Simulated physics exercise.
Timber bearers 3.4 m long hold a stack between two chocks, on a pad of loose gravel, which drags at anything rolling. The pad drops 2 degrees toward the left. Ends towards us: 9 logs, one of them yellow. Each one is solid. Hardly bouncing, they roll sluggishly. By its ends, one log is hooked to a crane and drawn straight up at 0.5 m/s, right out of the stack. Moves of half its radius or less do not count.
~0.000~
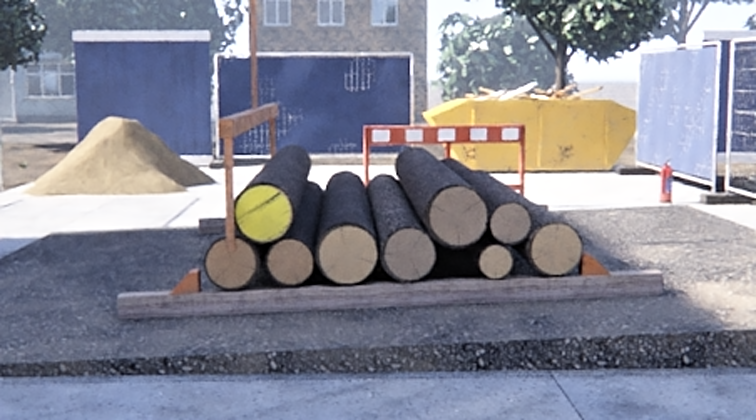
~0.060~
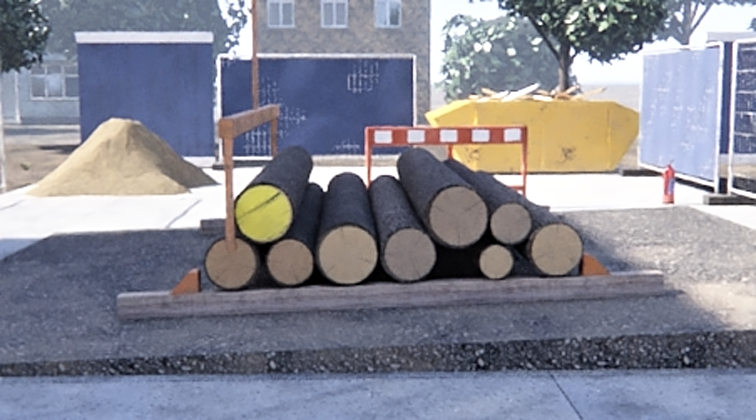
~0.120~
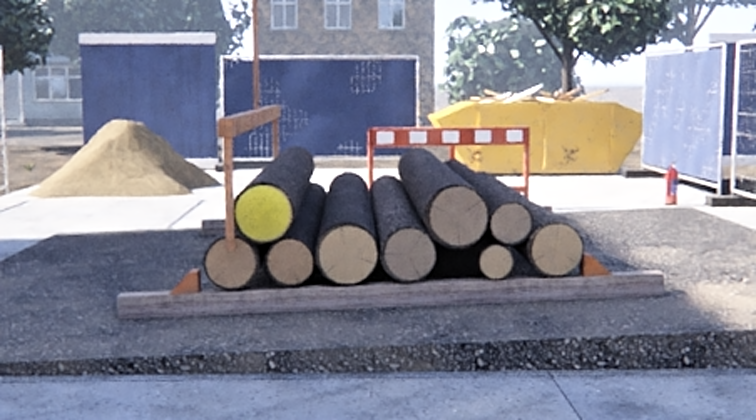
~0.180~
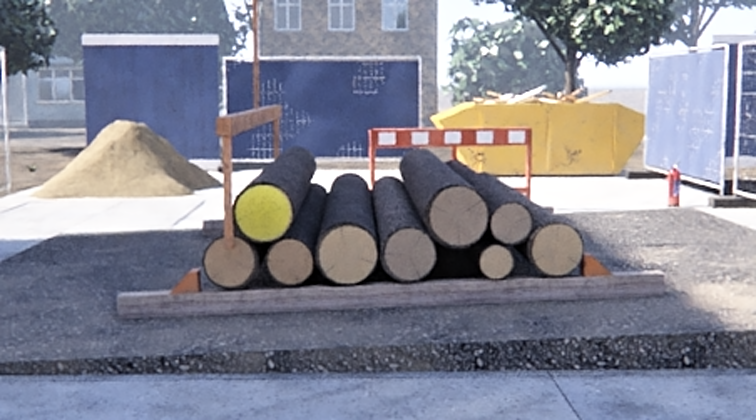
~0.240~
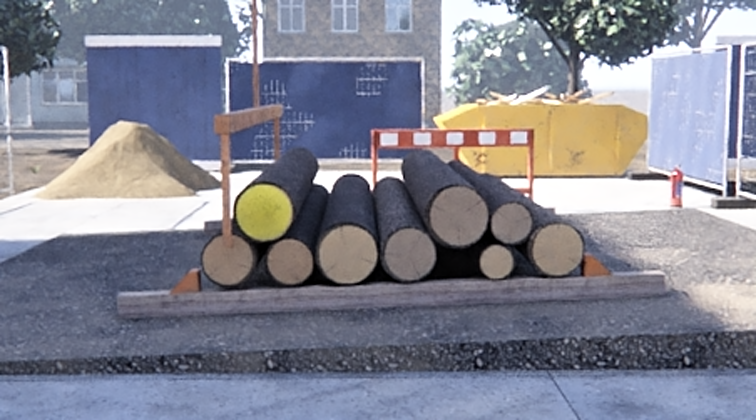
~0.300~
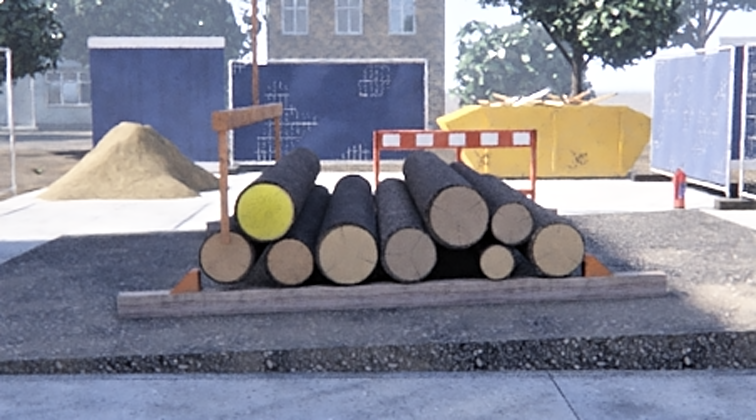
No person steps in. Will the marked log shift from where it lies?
In the end the yellow log gets displaced.
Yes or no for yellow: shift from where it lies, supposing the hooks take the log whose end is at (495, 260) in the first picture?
Result: Yellow - no, it would not.
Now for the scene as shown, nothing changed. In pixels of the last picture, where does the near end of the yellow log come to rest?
Roughly (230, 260).
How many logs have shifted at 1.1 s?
At that point the count stands at 0.
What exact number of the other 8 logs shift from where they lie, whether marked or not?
It comes to 1.
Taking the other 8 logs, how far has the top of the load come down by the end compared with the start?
0 cm.
Then, 0.6 s in, yellow is 5 cm further right and 2 cm higher; 0 of the other 8 have shifted.
Then, 0.8 s in, still the same for yellow; 0 of the other 8 have shifted.
Then, 1.1 s in, yellow is 2 cm further left; 0 of the other 8 have shifted.
Then, 1.4 s in, yellow is 21 cm further left and 28 cm lower; 1 of the other 8 has shifted.
In the end (1.8 s), yellow is 21 cm further left and 29 cm lower; 1 of the other 8 has shifted.
